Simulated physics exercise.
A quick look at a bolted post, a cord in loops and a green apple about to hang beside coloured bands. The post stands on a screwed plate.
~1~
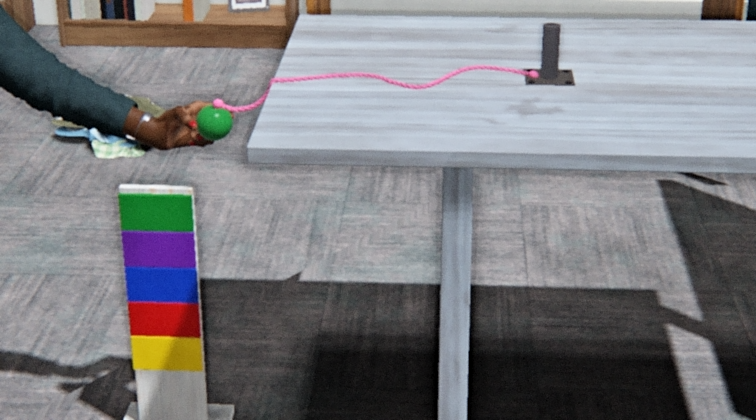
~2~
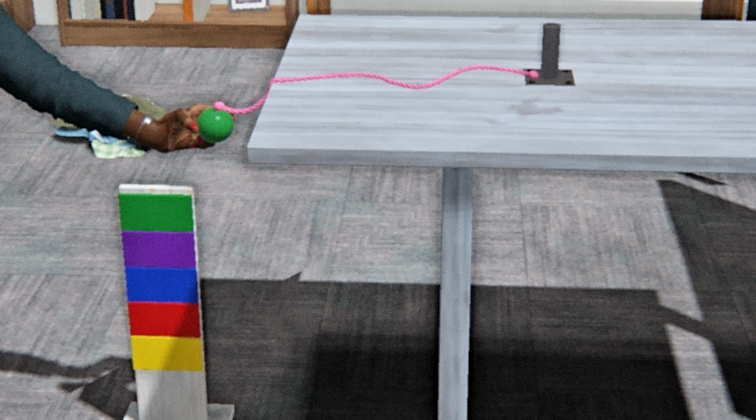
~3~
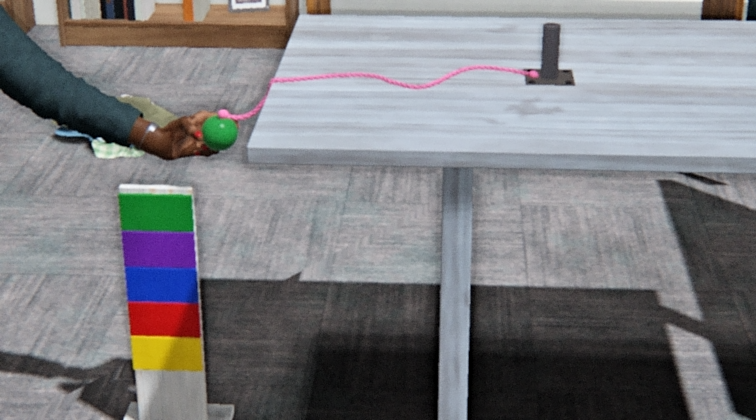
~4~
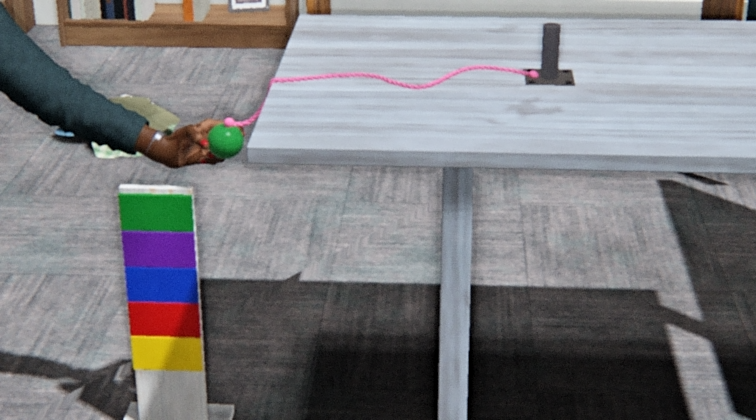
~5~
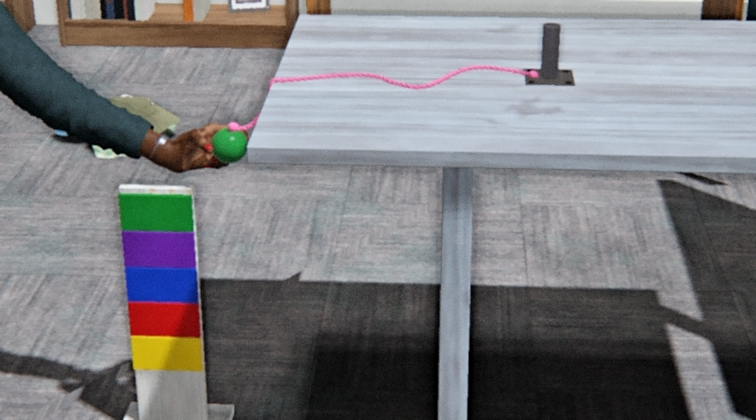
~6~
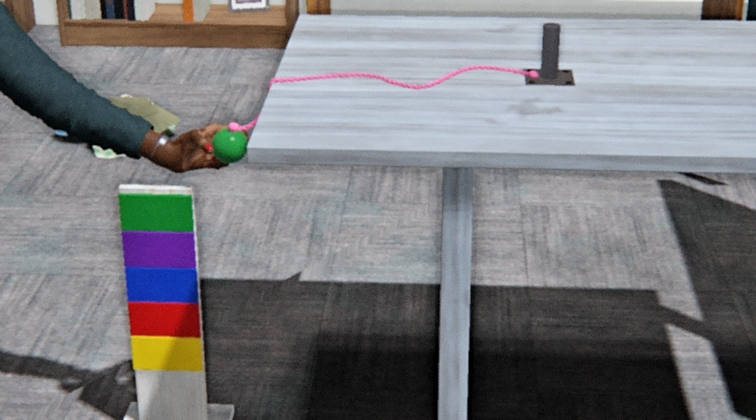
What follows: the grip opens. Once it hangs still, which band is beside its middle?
Its middle rests at the green band.
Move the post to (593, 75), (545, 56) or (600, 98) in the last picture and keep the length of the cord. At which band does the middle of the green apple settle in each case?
Try by try: Higher than all five; green; above them all.
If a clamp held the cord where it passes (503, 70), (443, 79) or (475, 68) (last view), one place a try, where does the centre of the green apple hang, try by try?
Near (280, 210), (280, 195) and (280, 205).
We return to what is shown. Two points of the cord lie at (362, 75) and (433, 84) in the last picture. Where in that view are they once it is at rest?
About (313, 77), and the other about (401, 77).
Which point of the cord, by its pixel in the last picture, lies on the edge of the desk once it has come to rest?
The one at (322, 77).
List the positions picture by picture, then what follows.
The first frame shows green apple (214, 122); green (156, 214); purple (159, 251); blue (161, 286); red (164, 321); yellow (167, 354).
The second frame shows green apple (216, 125); cord through (508, 70) (451, 75) (399, 84) (342, 76) (275, 84).
The third frame shows green apple (220, 133).
The fourth frame shows green apple (226, 141); cord through (508, 70) (451, 75) (399, 84) (342, 76) (275, 84).
The fifth frame shows green apple (230, 145).
The sixth frame shows green apple (230, 145); cord through (508, 70) (451, 75) (399, 84) (342, 76) (275, 84).
Early on, apple near (280, 208); level with green.
Midway, apple near (260, 211); level with green.
Finally, apple near (280, 213); level with green. The green one.
